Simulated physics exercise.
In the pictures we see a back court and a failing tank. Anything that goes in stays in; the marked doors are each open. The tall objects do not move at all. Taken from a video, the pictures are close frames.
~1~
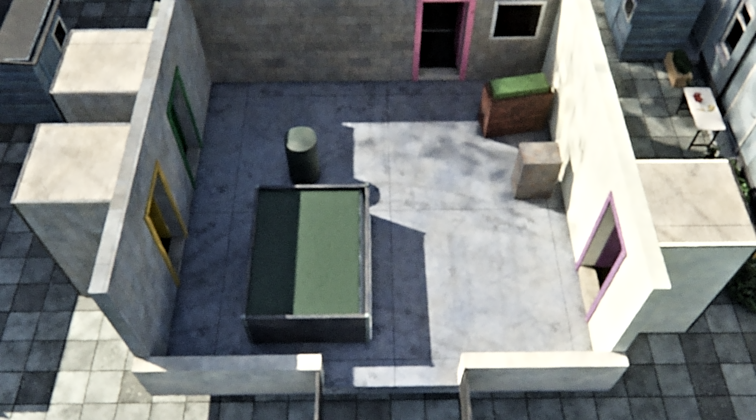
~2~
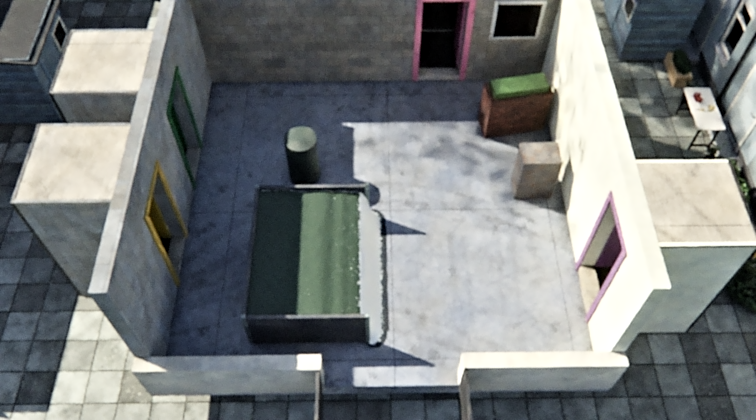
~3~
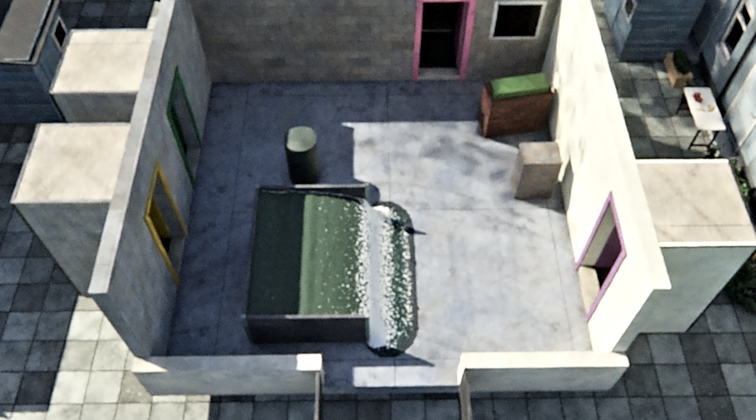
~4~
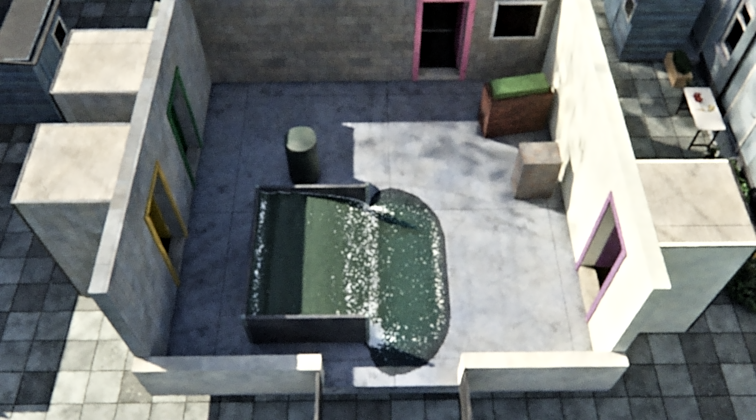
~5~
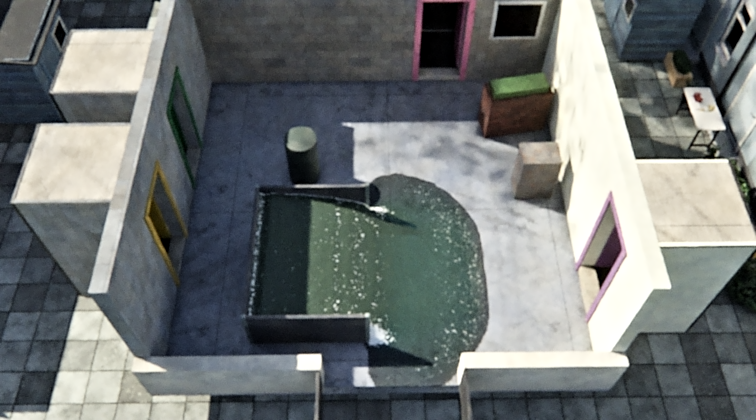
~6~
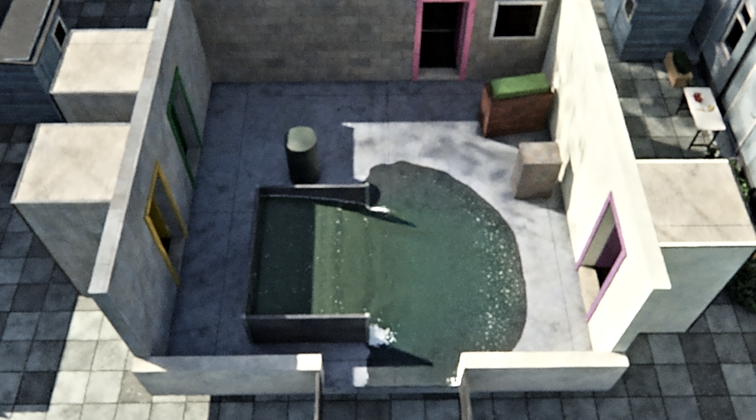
Dark green water pouring from the open right side of a tank and spreading rightward across a walled court's paved floor.
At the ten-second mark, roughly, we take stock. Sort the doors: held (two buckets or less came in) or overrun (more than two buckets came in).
Sorted: Purple door overrun, green door held, yellow door held, pink door held.
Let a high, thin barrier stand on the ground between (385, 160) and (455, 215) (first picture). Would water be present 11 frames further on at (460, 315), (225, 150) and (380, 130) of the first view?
Point by point: First submerged, second not reached, third not reached.
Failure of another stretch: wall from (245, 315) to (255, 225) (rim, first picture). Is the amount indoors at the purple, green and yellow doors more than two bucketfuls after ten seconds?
Going door by door, the purple door remains beneath it, the green door remains beneath it, and the yellow door crosses the threshold.
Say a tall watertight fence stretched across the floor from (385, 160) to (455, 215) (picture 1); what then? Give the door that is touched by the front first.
The one in purple.
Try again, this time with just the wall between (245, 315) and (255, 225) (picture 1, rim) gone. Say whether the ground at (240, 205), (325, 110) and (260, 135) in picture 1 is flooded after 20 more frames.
Taking the spots in turn: Swamped, swamped and swamped.
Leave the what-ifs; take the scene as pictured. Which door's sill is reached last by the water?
I'd go with the door marked yellow.
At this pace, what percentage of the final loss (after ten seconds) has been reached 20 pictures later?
My reading is near 40 per cent.
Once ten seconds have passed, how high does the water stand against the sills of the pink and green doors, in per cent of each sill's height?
Some 40 percent, then some 100 percent.
A moment on, water covers 40 % of the floor; the purple door over two buckets in, the green door not reached, the yellow door not reached, the pink door not reached.
Next, water covers 45 % of the floor; the purple door far over two buckets in, the green door not reached, the yellow door not reached, the pink door not reached.
Then, water covers 45 % of the floor; the purple door far over two buckets in, the green door not reached, the yellow door not reached, the pink door wet at the sill, nothing in.
Later, water covers 75 % of the floor; the purple door far over two buckets in, the green door not reached, the yellow door not reached, the pink door wet at the sill, nothing in.
In the end, water covers 95 % of the floor; the purple door far over two buckets in, the green door wet at the sill, nothing in, the yellow door wet at the sill, nothing in, the pink door under two buckets in.
